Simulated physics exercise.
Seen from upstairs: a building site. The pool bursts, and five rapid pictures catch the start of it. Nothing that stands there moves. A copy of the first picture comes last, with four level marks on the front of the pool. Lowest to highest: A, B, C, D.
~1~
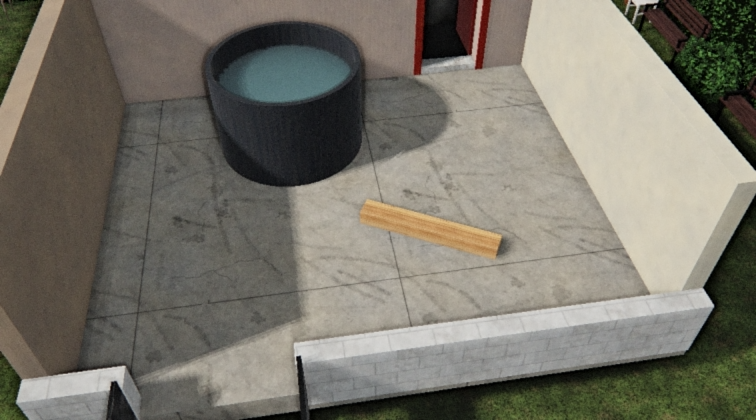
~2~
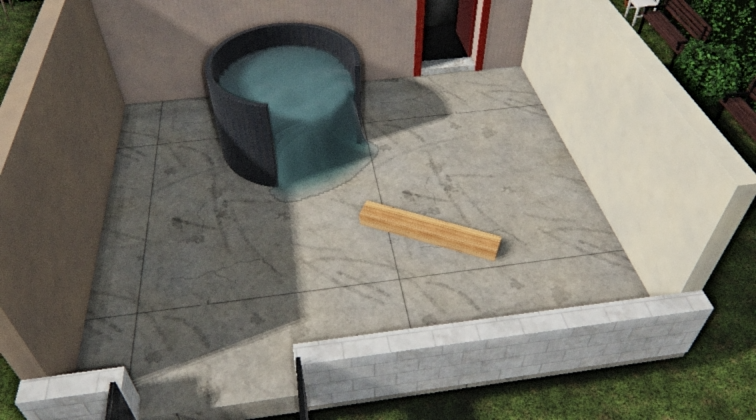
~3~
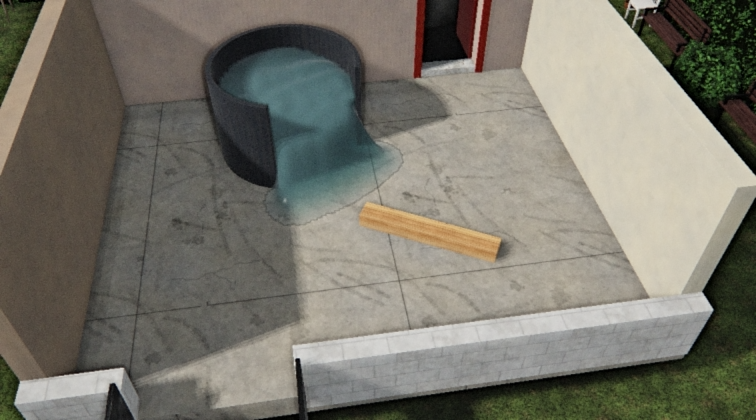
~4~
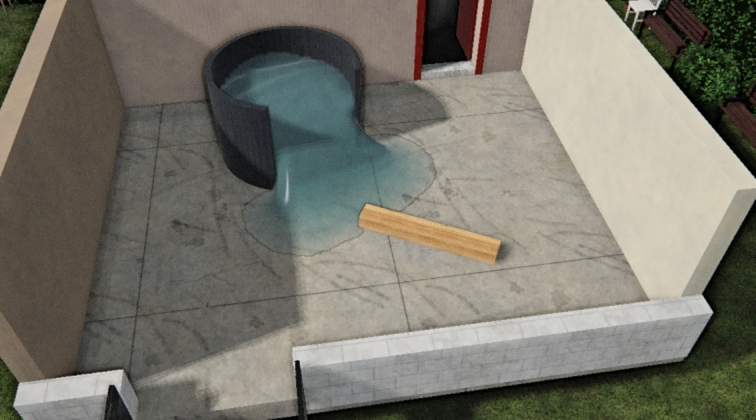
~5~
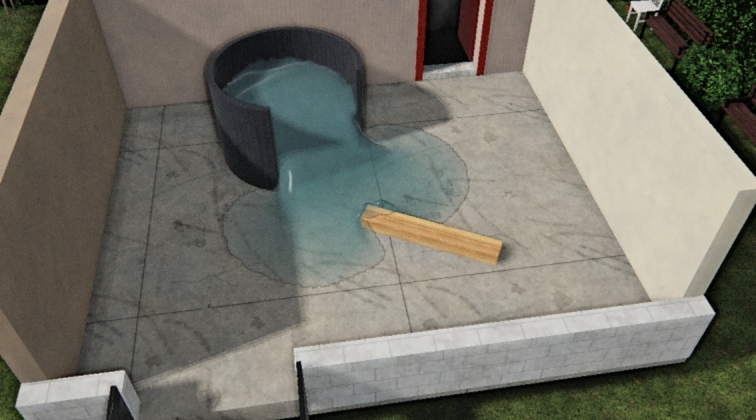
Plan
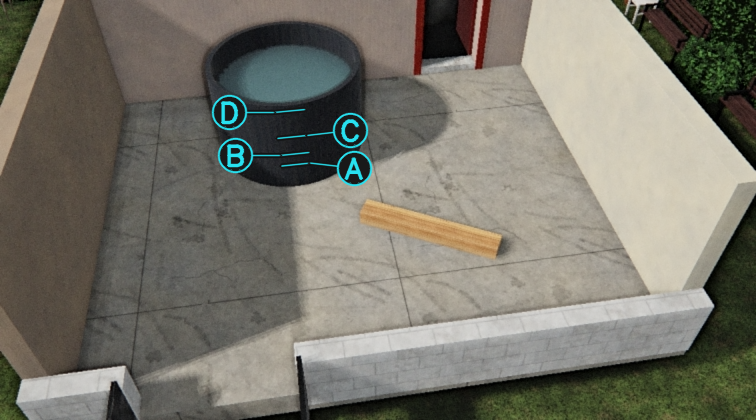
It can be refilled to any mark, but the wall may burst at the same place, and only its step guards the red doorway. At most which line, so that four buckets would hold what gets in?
C.
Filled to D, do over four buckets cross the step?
Yes, that goes wrong.
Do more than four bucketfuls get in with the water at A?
No, not at all.
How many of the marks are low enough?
Three of them.
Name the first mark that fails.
Mark D.
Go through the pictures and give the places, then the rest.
The first picture shows water in the pool at rest, its middle at (286, 81); foot of the red doorway at (448, 71); open gate at (210, 351).
The second picture shows front seen at (372, 146), 1 % of the ground wet.
The third picture shows front seen at (275, 213), 4 % of the ground wet.
The fourth picture shows front seen at (426, 158), 10 % of the ground wet.
The fifth picture shows front seen at (311, 280), 17 % of the ground wet.
On the marked copy, A at (295, 164); B at (294, 154); C at (292, 136); D at (289, 111); from the bottom up A, B, C, D.
With A, nothing gets over.
With B, nothing gets over.
With C, a splash gets over, under a bucket.
With D, about 8 bucketfuls get in.
